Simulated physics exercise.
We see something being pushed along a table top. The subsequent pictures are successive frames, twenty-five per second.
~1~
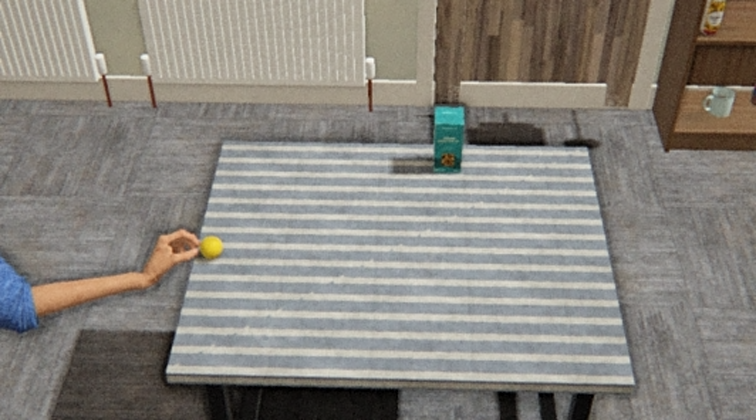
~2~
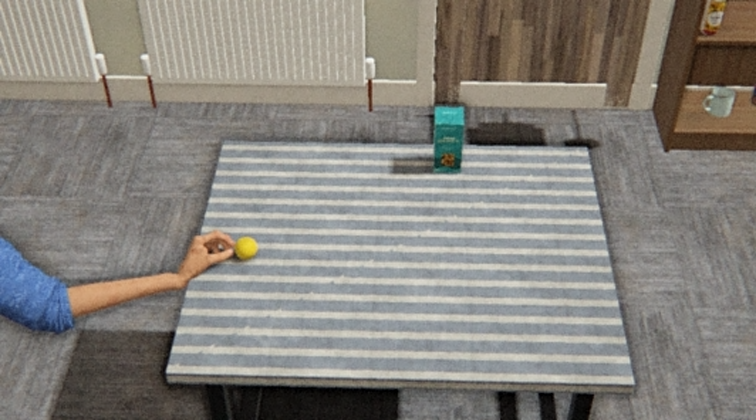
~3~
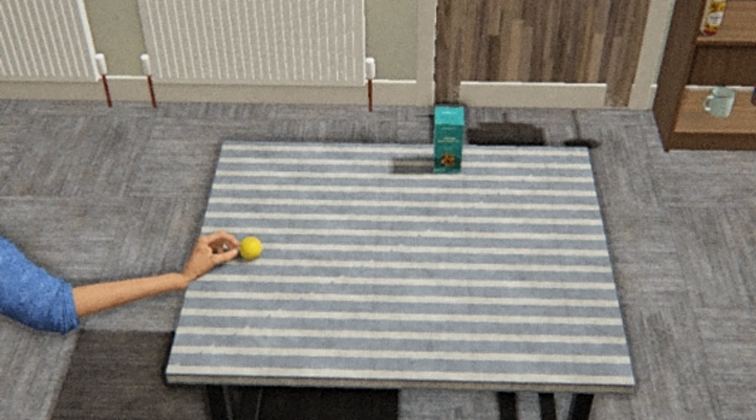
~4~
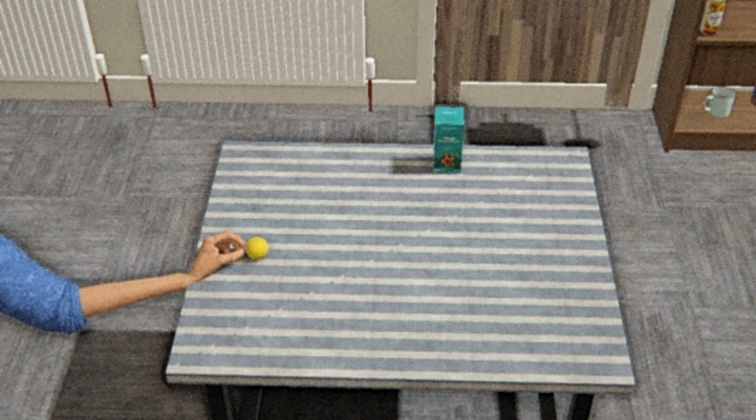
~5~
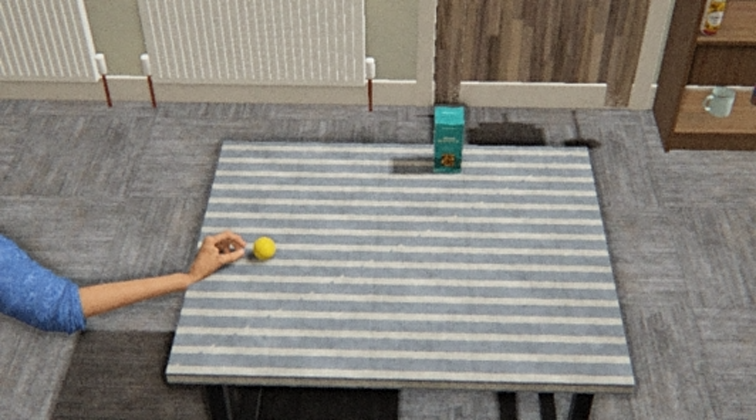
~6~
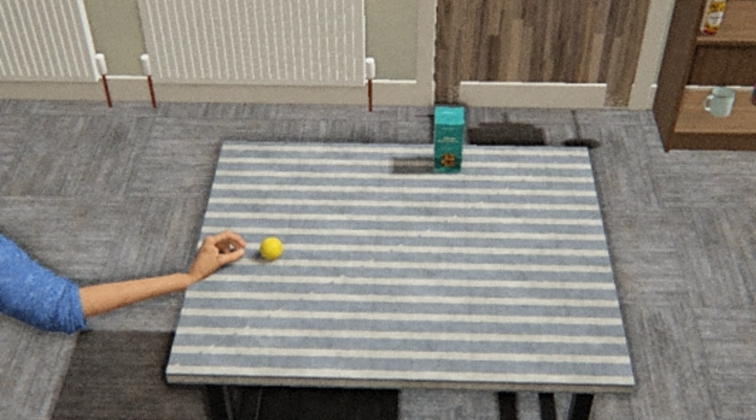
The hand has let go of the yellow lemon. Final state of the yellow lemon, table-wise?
It will likely be kept by the table.
Then, 0.10 s past the last view, yellow lemon displaced about its own width near (287, 249).
Then, 0.30 s past the last view, yellow lemon displaced well along near (315, 250).
Then, 0.50 s past the last view, yellow lemon displaced well along near (337, 250).
Then, 0.80 s past the last view, yellow lemon displaced well along near (356, 251).
Finally, moved from the start, yellow lemon. Final places as the last picture's camera would see them, yellow lemon near (362, 251).
